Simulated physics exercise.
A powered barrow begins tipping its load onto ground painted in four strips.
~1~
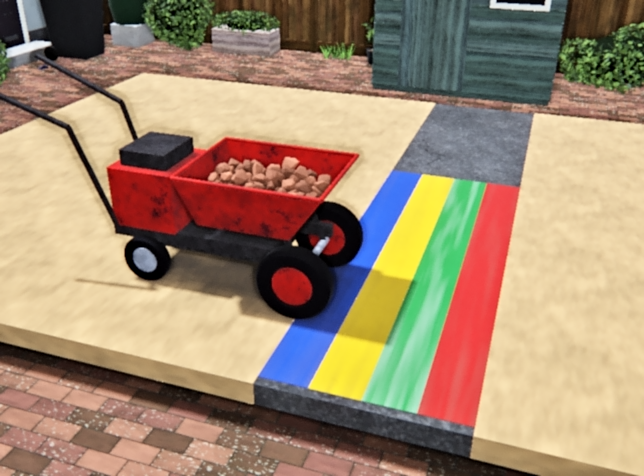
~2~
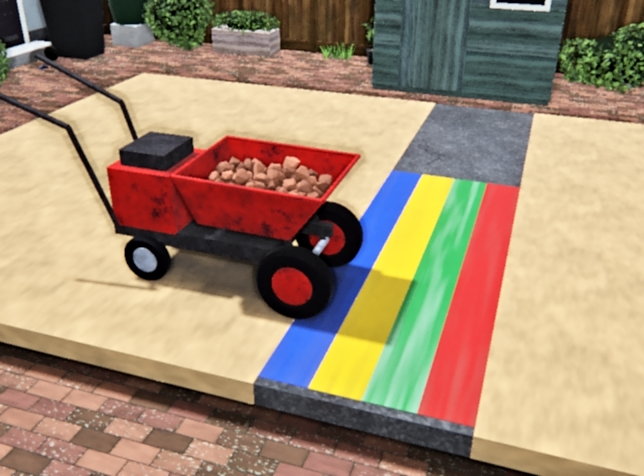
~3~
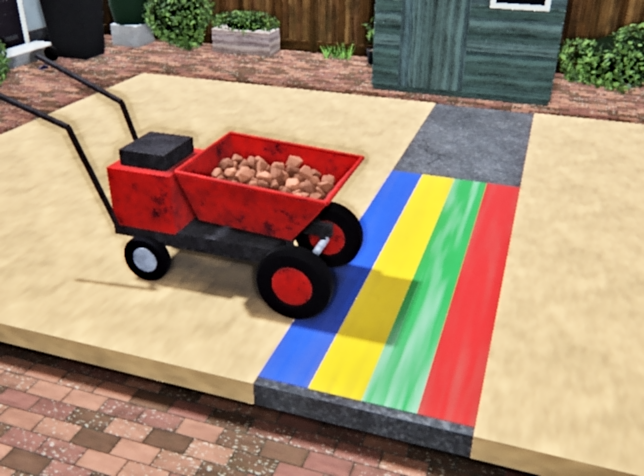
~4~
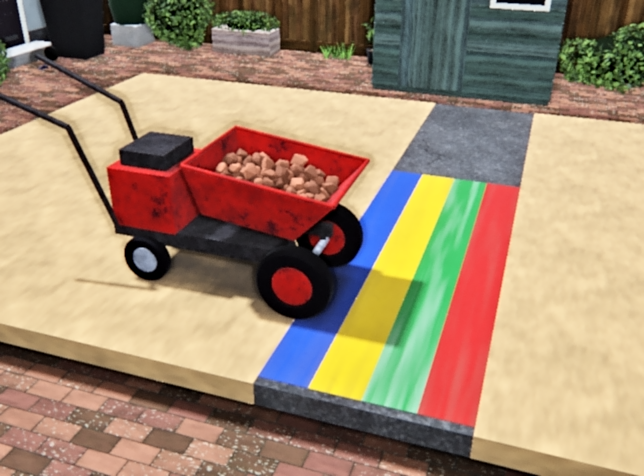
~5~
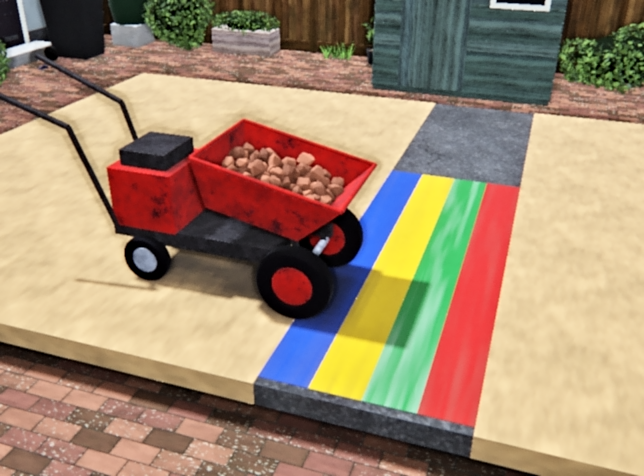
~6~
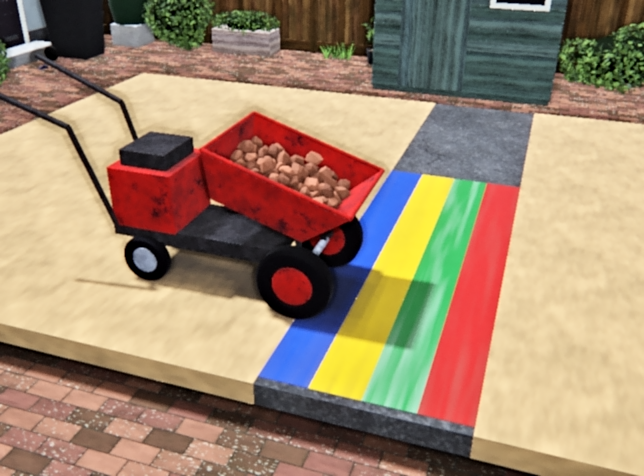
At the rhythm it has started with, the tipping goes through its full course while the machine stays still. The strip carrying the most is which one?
That would be the green strip.
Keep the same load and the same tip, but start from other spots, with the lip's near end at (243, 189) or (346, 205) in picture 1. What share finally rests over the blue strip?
Roughly 30 and 0 percent respectively.
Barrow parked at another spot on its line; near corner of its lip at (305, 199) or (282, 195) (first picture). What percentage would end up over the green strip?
The first stopping place yields 40 % and the other yields 40 %.
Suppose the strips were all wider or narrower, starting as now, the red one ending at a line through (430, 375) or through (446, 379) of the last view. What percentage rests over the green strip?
20 % and 30 %.
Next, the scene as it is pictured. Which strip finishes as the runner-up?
Second: Red.
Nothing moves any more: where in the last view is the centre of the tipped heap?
Near (438, 309), more or less.
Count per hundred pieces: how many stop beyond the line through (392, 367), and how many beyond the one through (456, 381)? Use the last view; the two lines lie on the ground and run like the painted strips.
First 70 in a hundred, second 20 in a hundred.
Just after the last frame, skip tipped steeply; every one in the skip.
A moment on, skip tipped right over; the larger part in the skip; about a tenth over the green strip; just a few over the red strip; just a few falling.
Further on, skip tipped right over; roughly a quarter in the skip; just a few over the yellow strip; roughly half over the green strip; roughly a quarter over the red strip; about a tenth off the paint.
When it is over, skip tipped right over; about a tenth in the skip; not one over the blue strip; about a tenth over the yellow strip; roughly half over the green strip; roughly a quarter over the red strip; about a tenth off the paint.
